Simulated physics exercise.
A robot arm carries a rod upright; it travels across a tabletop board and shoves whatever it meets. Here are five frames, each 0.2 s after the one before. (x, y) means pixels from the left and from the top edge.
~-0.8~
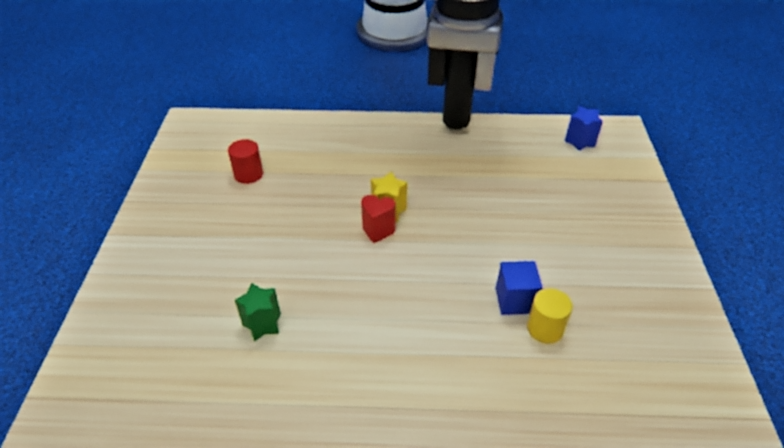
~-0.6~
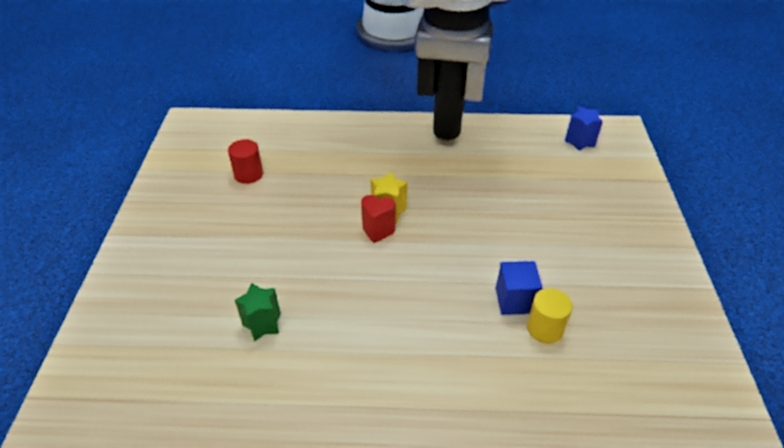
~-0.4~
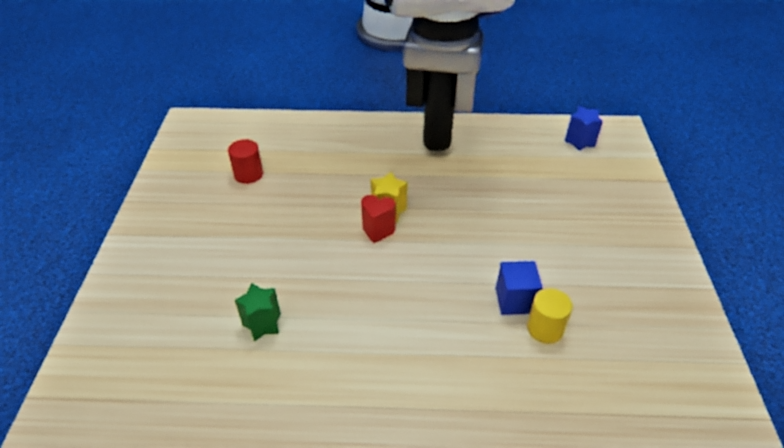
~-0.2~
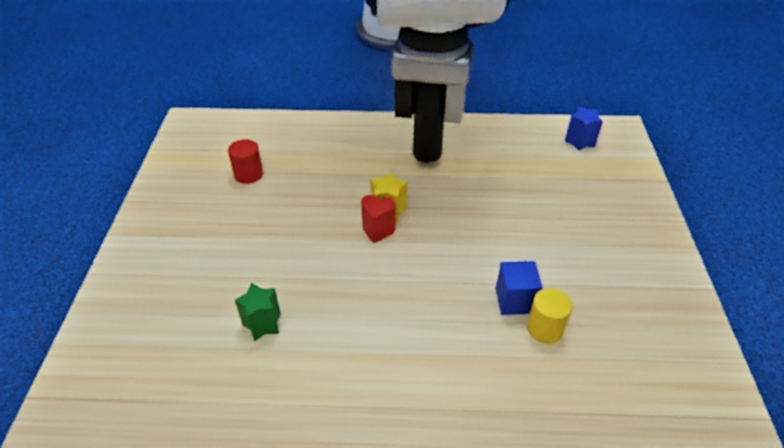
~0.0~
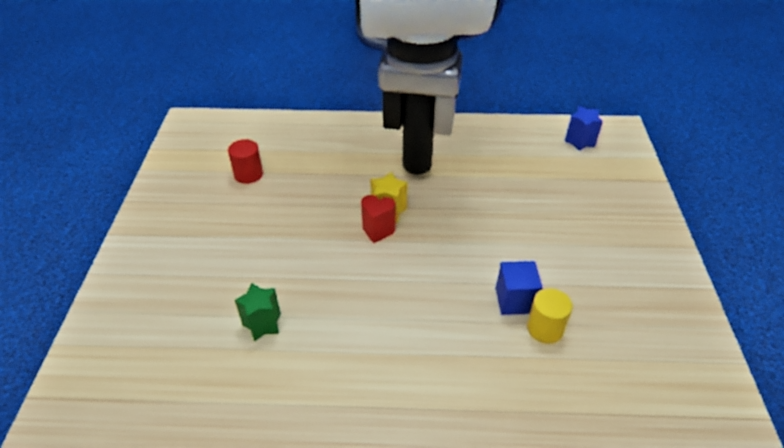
A robot arm moves its black rod down and left over a board of colored blocks.
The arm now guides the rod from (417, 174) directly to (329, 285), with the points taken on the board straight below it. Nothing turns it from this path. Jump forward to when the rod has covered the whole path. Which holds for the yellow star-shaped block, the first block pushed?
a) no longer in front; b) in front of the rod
Letter b.
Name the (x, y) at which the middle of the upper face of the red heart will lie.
It sits at (295, 306).
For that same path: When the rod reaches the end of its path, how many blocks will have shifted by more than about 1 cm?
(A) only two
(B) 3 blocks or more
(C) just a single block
The correct letter is A.
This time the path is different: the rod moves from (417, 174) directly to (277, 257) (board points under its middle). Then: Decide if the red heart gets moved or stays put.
It gets moved.
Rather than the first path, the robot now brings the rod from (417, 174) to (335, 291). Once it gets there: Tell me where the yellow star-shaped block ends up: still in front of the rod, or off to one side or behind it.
In the end it is ahead.
On the path given first. One third of the way, rod at (390, 200); red heart at (368, 219), turned 30° anticlockwise; yellow star-shaped block at (373, 199).
Two thirds of the way, rod at (361, 237); red heart at (333, 260), turned 25° anticlockwise; yellow star-shaped block at (341, 238).
At the end, rod at (328, 277); green star-shaped block in place; red heart at (295, 306), turned 25° anticlockwise; yellow star-shaped block at (305, 281).
